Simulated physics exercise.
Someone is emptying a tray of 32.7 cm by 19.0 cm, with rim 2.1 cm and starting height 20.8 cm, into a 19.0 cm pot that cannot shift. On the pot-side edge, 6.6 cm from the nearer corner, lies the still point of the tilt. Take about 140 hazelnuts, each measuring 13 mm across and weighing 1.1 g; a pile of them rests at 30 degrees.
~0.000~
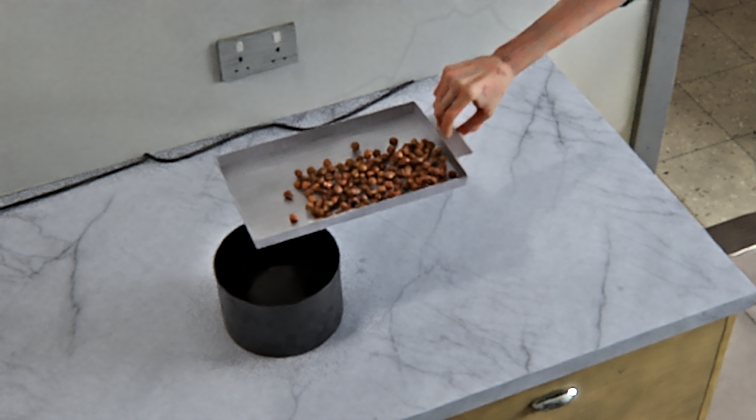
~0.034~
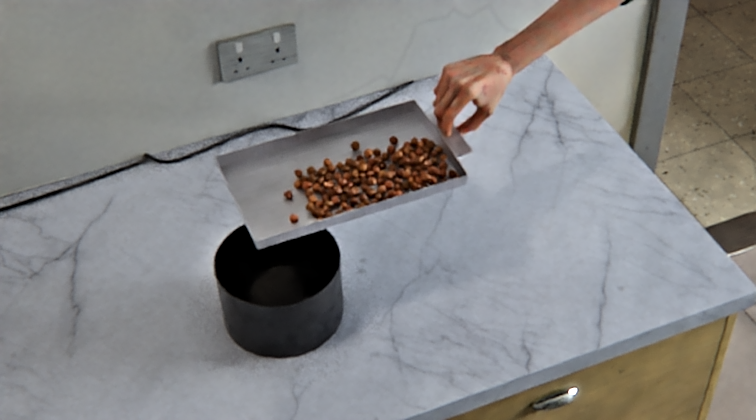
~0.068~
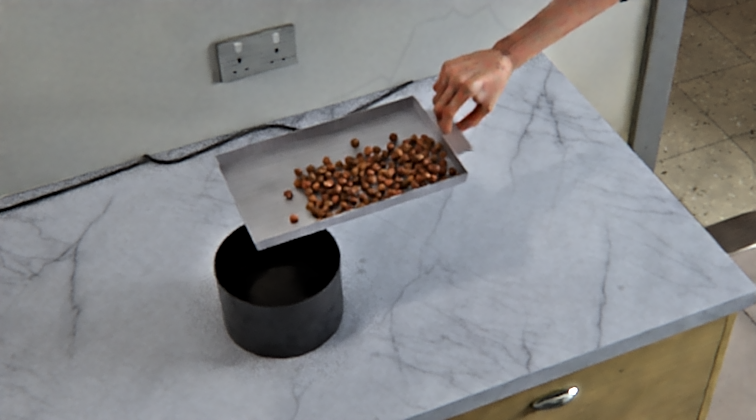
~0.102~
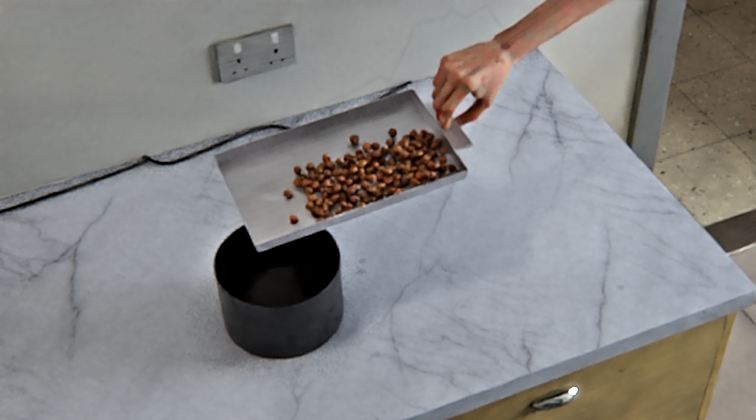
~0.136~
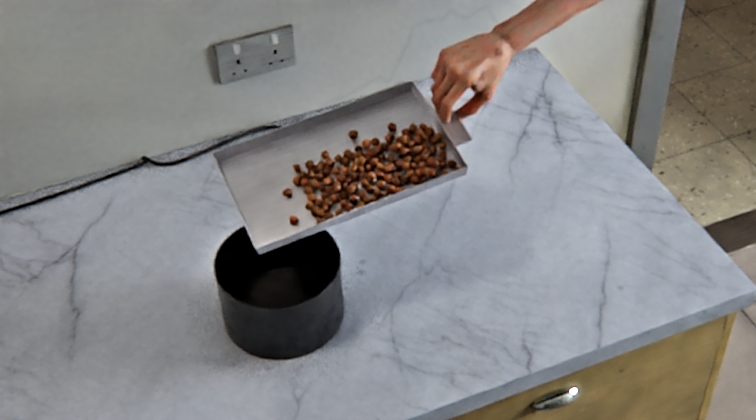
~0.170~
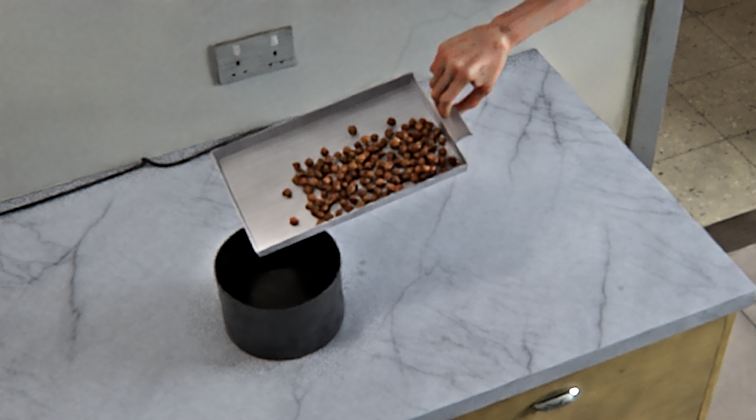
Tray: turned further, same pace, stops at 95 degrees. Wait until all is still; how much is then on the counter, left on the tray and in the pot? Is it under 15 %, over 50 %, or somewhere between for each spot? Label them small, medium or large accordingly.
Counter - medium, left on the tray - small, pot - large.
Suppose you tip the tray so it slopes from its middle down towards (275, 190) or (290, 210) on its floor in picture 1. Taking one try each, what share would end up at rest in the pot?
The share comes to about 10 in a hundred, then about 30 in a hundred.
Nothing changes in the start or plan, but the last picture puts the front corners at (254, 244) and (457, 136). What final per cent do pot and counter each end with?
Pot 15; counter 85.
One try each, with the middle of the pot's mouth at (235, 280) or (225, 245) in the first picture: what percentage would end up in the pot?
Estimates: 70 % and 5 %, in that order.
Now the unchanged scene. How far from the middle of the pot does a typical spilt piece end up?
That comes to near 24 cm.
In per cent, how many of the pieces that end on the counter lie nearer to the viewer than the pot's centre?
90 %.
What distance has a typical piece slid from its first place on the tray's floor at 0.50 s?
It has moved some 4 cm from its start.
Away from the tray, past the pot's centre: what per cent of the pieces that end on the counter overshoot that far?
Share: Around 80 %.
After 0.50 s, tilt 54 degrees; the tray holds 100 %, the pot 0 %.
After 0.72 s, tilt 81 degrees; the tray holds 90 %, the pot 0 %.
After 1.05 s, tilt 95 degrees; the tray holds 10 %, the pot 60 %.
At rest (2.2 s), counter 30 %, tray 0 %, pot 70 %.
